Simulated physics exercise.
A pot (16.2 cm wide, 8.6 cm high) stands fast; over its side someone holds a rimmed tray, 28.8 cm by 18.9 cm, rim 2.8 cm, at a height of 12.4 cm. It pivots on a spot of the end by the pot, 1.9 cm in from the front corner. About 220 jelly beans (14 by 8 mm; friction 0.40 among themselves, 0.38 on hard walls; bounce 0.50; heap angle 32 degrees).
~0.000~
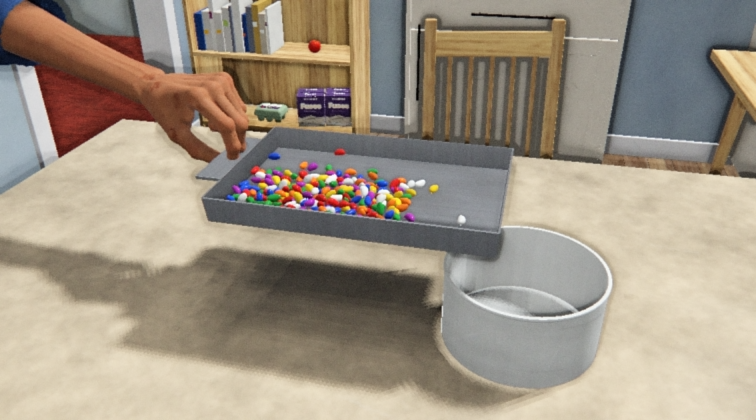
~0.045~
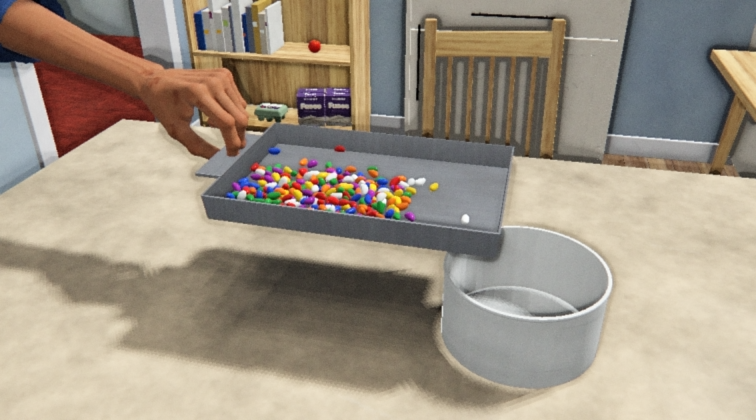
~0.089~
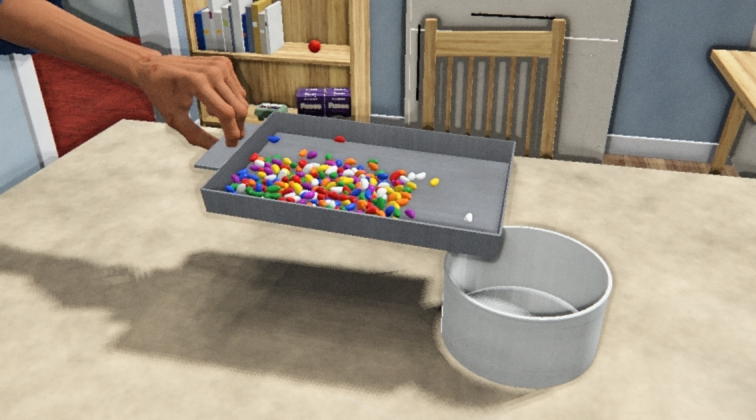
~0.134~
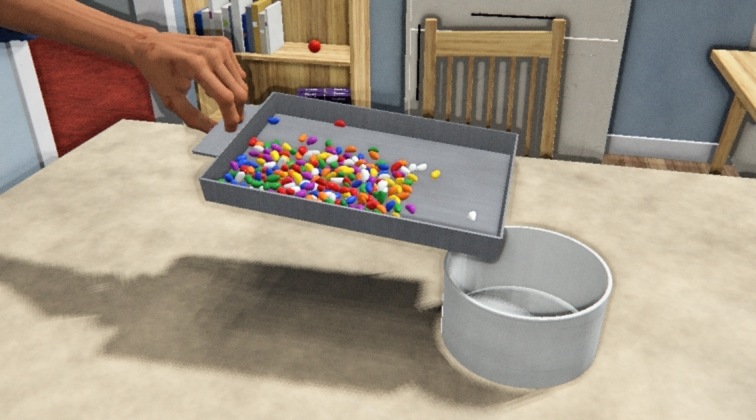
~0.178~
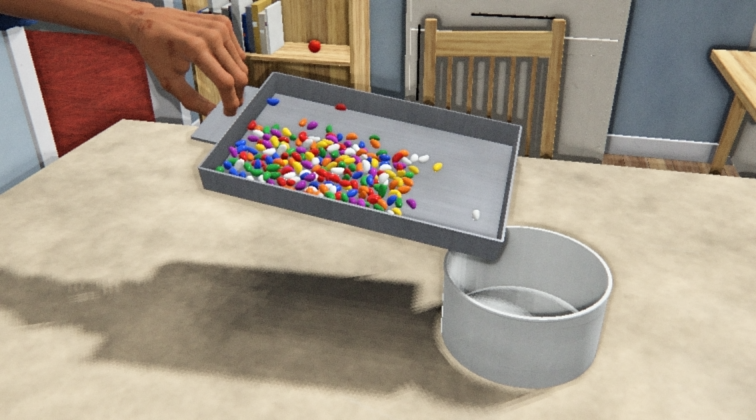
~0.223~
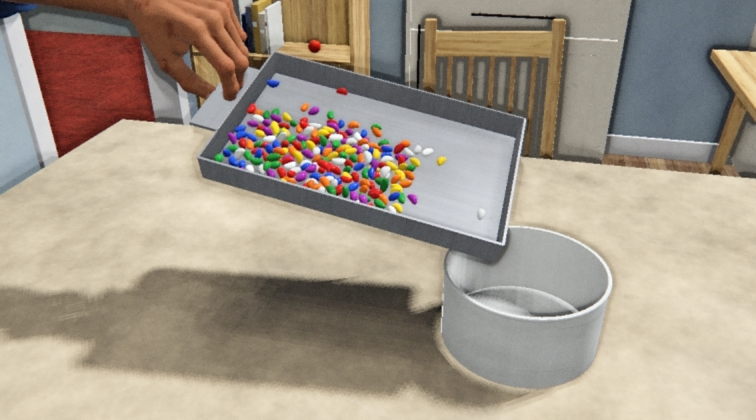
At first, a hand holds a gray rimmed tray of colorful jelly beans nearly level above a table, its right end beside a round pot. The hand then raises the left end, tilting the tray down toward the pot, while the beans stay clustered mostly on the left side.
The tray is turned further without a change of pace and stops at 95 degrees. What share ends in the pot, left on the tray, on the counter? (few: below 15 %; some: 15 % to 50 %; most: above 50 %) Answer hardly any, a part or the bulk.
Pot a part, tray hardly any, counter the bulk.
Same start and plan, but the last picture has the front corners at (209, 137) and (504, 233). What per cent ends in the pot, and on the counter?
Pot 70, counter 20.
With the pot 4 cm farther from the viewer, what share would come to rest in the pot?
Then about 0 per cent.
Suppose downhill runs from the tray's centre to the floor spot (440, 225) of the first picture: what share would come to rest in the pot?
About 65 per cent.
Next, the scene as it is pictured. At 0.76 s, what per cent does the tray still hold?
Roughly 90 per cent.
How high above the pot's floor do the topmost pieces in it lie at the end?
About 1.5 cm.
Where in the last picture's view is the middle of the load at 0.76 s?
Around (466, 235).
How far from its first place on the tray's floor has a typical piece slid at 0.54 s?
Some 5 cm.
After 0.54 s, tilt 56 degrees; the tray holds 100 %, the pot 0 %.
Then, at 0.76 s, tilt 82 degrees; the tray holds 90 %, the pot 0 %.
Then, at 1.08 s, tilt 95 degrees; the tray holds 15 %, the pot 20 %.
In the end, at 2.4 s, pot 25 %, tray 5 %, counter 70 %.
